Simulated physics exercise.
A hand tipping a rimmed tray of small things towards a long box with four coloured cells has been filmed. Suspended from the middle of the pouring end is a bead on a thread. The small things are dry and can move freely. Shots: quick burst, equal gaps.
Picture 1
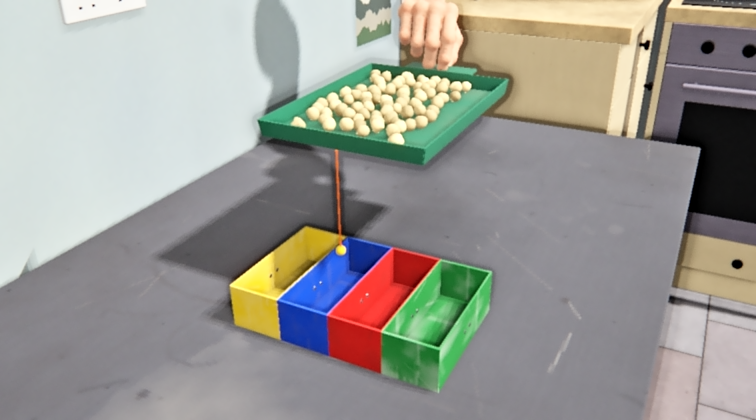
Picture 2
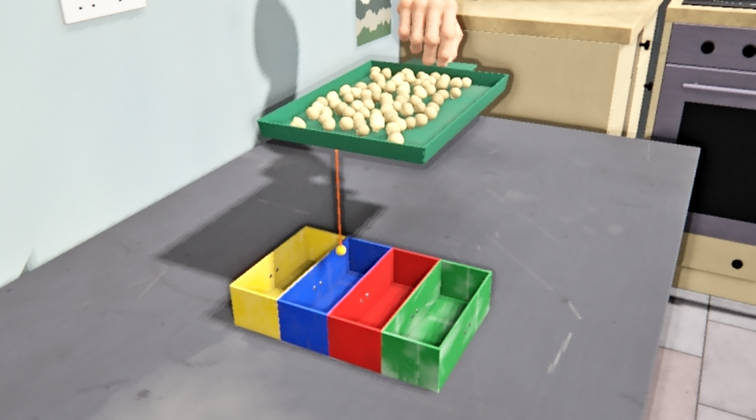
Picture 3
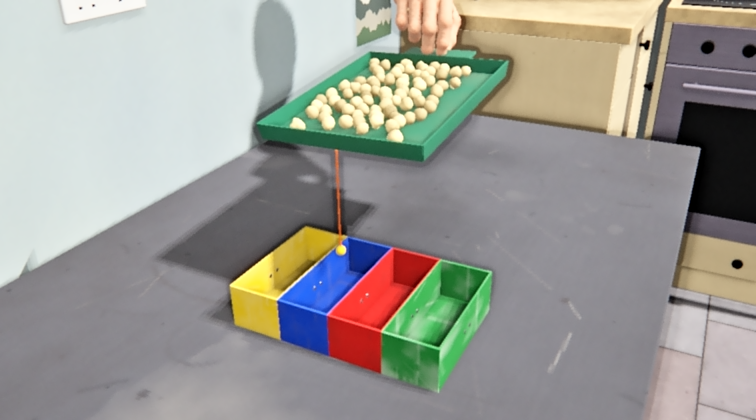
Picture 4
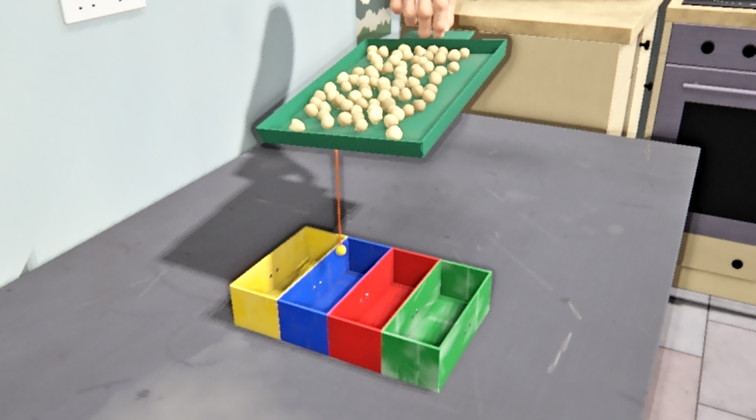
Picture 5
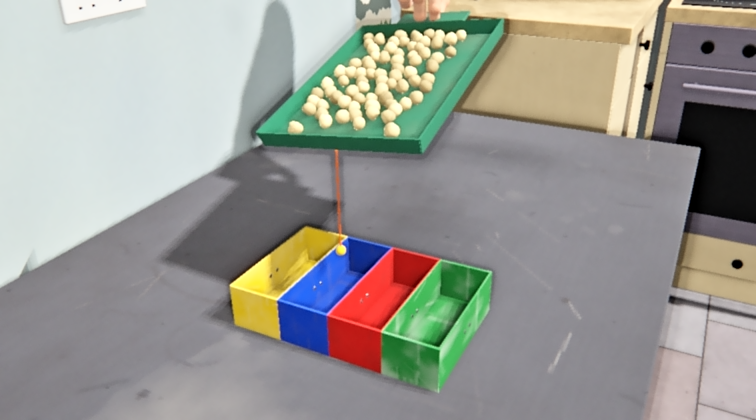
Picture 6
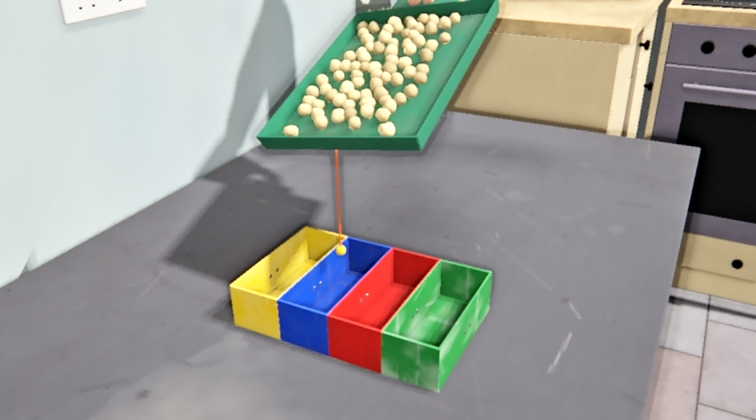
A hand raised the far end of a green tray of macadamia nuts, tipping it more and more toward its left front corner, above a box with yellow, blue, red and green cells.
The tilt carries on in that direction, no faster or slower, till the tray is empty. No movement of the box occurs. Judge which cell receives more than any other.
The yellow cell receives the most.
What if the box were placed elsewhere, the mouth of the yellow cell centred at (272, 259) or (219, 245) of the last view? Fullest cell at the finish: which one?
First: The yellow cell. Second: The blue one.
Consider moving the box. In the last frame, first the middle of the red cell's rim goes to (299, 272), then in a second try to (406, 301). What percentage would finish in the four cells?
Estimate: 90 % first, 20 % second.
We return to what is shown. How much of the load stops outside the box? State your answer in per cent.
Call it some 50 percent of the pieces.
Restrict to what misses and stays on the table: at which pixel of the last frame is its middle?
(200, 289), about.
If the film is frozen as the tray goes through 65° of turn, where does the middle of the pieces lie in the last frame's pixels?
Somewhere about (303, 98).
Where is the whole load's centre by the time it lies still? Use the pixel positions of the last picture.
Around (255, 295).
Soon after the last picture, tray tipped steeply; nearly all on the tray; a stray few falling or outside the box.
A little later, tray tipped past a quarter turn; most on the tray; a stray few in the yellow cell; a small part falling or outside the box.
Later still, tray tipped past a quarter turn; about a third in the yellow cell; a small part in the blue cell; about half falling or outside the box.
At rest, tray tipped past a quarter turn; about a third in the yellow cell; a small part in the blue cell; none in the green cell; none in the red cell; about half outside the box.
